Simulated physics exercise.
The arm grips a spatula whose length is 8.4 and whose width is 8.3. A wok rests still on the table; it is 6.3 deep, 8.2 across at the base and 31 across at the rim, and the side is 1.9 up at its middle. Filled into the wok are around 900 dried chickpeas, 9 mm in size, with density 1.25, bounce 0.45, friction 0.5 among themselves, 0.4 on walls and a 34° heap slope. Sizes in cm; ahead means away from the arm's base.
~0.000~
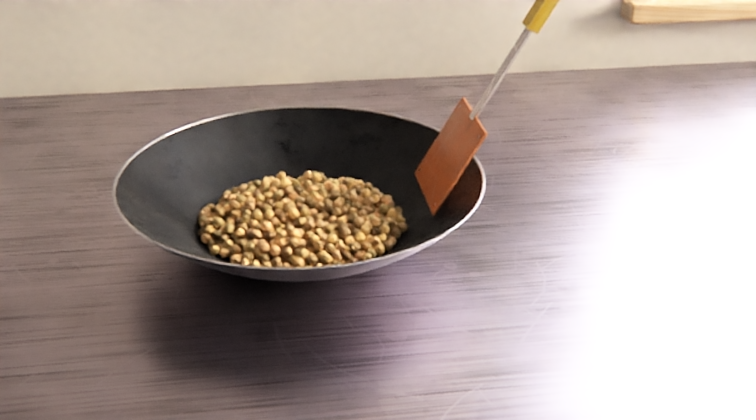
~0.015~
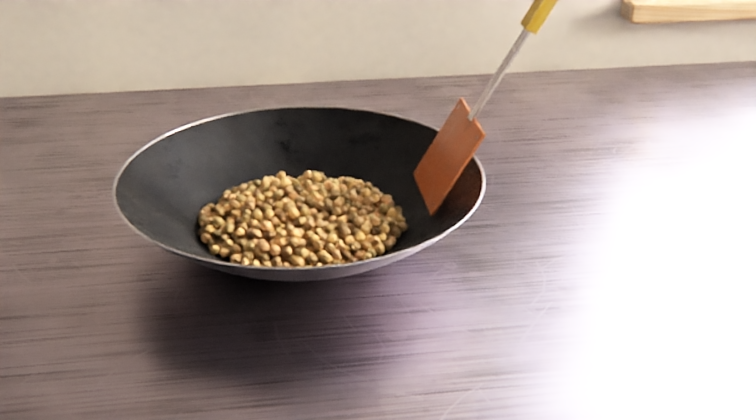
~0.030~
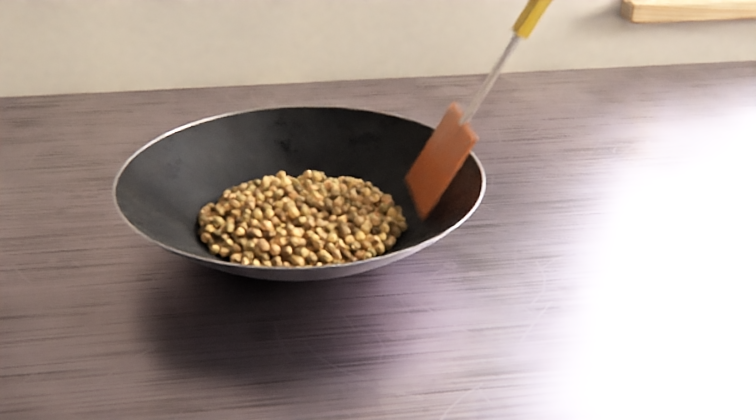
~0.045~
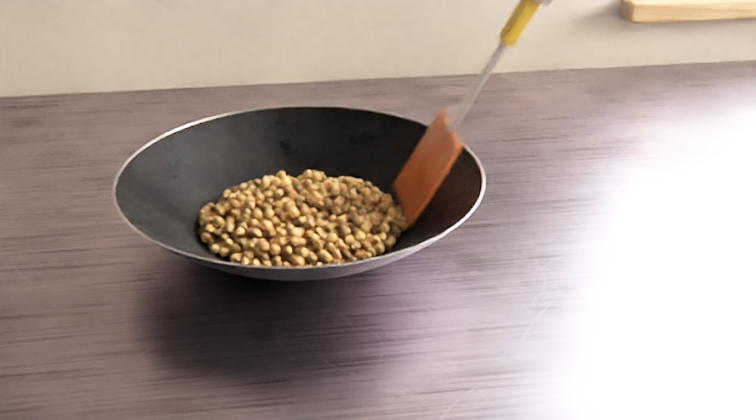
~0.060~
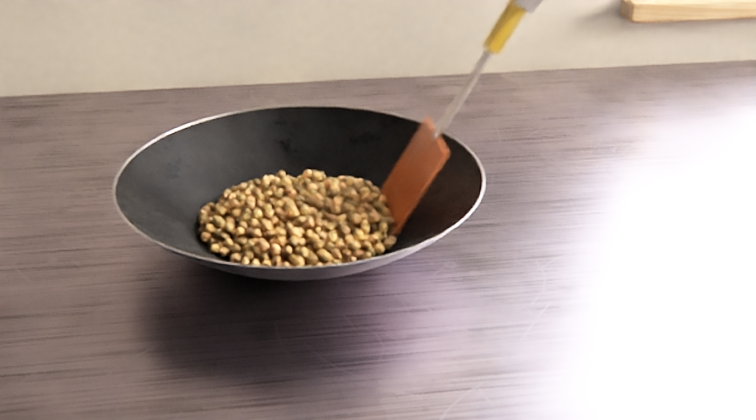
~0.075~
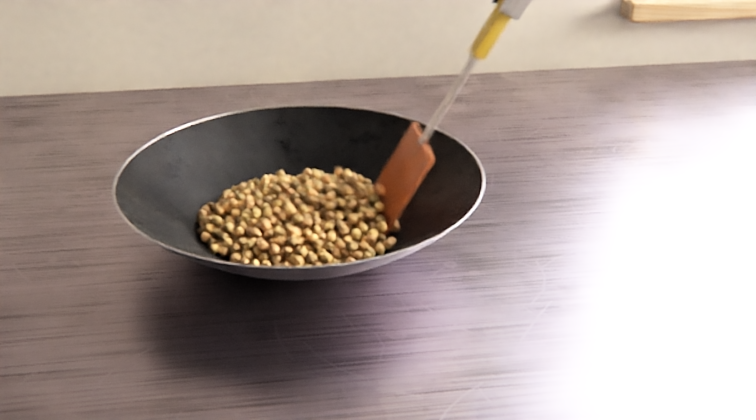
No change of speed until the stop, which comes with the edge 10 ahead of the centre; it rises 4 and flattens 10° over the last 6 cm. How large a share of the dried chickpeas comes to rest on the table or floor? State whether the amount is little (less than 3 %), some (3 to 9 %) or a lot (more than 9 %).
The amount is a lot, more than 9 %.
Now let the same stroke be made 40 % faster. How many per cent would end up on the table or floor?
Estimated result: Some 35 %.
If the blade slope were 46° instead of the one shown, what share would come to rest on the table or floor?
20 %.
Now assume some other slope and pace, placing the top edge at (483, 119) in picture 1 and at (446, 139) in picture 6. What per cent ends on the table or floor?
About 10 per cent.
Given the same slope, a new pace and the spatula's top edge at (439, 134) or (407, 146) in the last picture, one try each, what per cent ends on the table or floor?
About 10 and 30 per cent.
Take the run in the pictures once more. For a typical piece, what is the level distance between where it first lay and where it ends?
About 5 cm.
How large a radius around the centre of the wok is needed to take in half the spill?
Some 30 centimetres.
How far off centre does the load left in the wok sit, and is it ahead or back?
Ahead, by around 4.5 cm.
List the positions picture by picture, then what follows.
In the first picture, the spatula top edge at (475, 114), sloping 60°; upper third of the load around (300, 211), from x 200 to 405, top at y 175; 900 in the wok.
In the second picture, the spatula top edge at (473, 115), sloping 60°; upper third of the load around (300, 211), from x 200 to 400, top at y 175.
In the third picture, the spatula top edge at (465, 120), sloping 60°; upper third of the load around (300, 210), from x 200 to 400, top at y 175.
In the fourth picture, the spatula top edge at (451, 128), sloping 60°; upper third of the load around (300, 210), from x 200 to 400, top at y 175.
In the fifth picture, the spatula top edge at (437, 134), sloping 60°; upper third of the load around (301, 210), from x 200 to 395, top at y 175.
In the sixth picture, the spatula top edge at (423, 140), sloping 60°; upper third of the load around (303, 206), from x 200 to 395, top at y 175; 900 in the wok.
After 0.15 s, sloping 60°, highest piece 6 above the table; 900 in the wok.
After 0.22 s, sloping 58°, highest piece 7 above the table; 900 in the wok.
After 0.46 s, sloping 50°, highest piece 9 above the table; 705 in the wok, 126 on the table or floor, 69 on the blade or in flight.
After 1.51 s, sloping 50°, highest piece 6 above the table; 705 in the wok, 195 on the table or floor.
In the end, 705 in the wok, 195 on the table or floor. That is 22 % on the table or floor.
